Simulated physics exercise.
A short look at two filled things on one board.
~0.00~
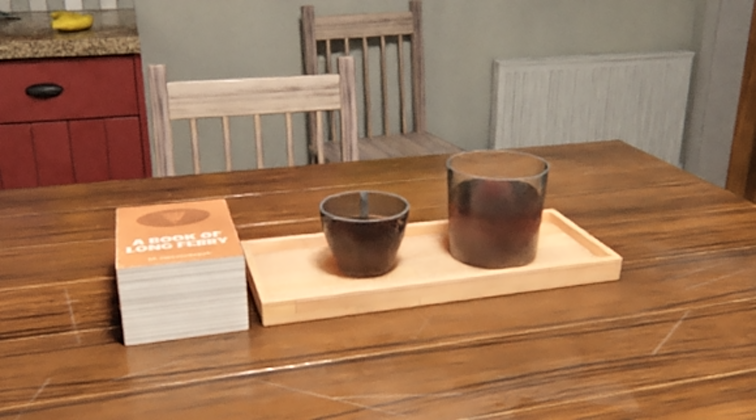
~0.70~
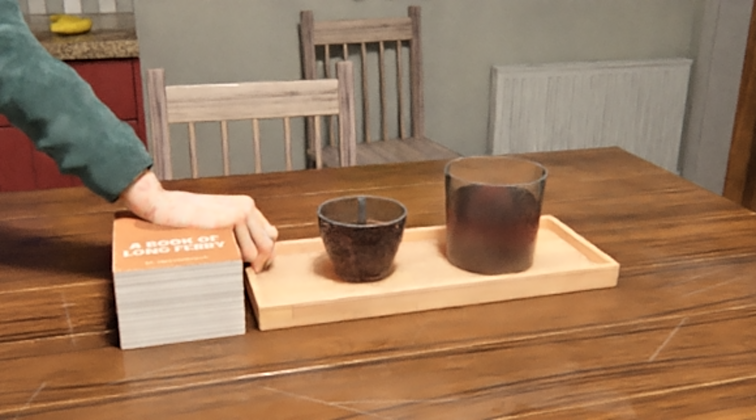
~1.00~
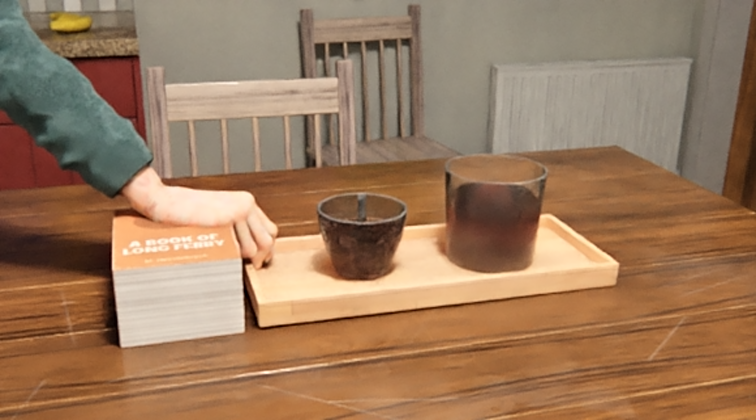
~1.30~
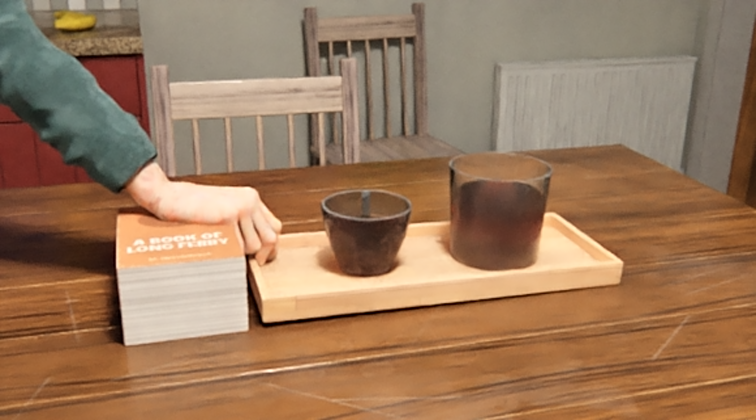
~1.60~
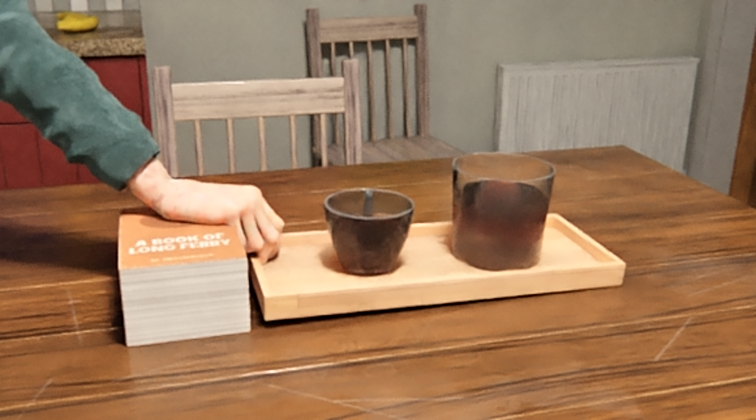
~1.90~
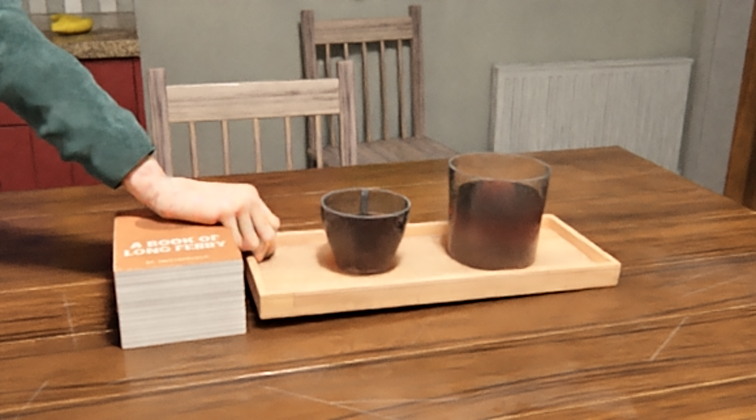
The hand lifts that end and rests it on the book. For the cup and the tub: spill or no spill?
The cup keeps it all in and the tub keeps it all in.
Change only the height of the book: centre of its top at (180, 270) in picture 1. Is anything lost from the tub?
Verdict: Holds.
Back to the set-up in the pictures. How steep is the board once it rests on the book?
Roughly 13°.
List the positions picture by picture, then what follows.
The board lies flat; cup (365, 234) about half full; tub (495, 208) about two thirds full; book (185, 301), in the first frame.
A hand takes the end of the board; cup about half full, surface at (362, 235); tub about two thirds full, surface at (493, 204), in the second frame.
The end is rising; cup (362, 236) about half full; tub (493, 212) about two thirds full, in the third frame.
The end has come up a little; cup about half full, surface at (366, 228); tub about two thirds full, surface at (498, 200); book (185, 301), in the fourth frame.
Slope near 1°; cup (368, 232) about half full; tub (500, 210) about two thirds full, in the fifth frame.
The board slopes by about 2°; cup about half full, surface at (365, 227); tub about two thirds full, surface at (497, 200); book (182, 304), in the sixth frame.
Around 2.6 s, the board slopes by about 7°; cup, none is lost; tub, none is lost.
Around 3.4 s, the board slopes by about 14°; cup, none is lost; tub, none is lost.
Around 4.6 s, the board slopes by about 13°, resting on the book; cup, none is lost; tub, none is lost.
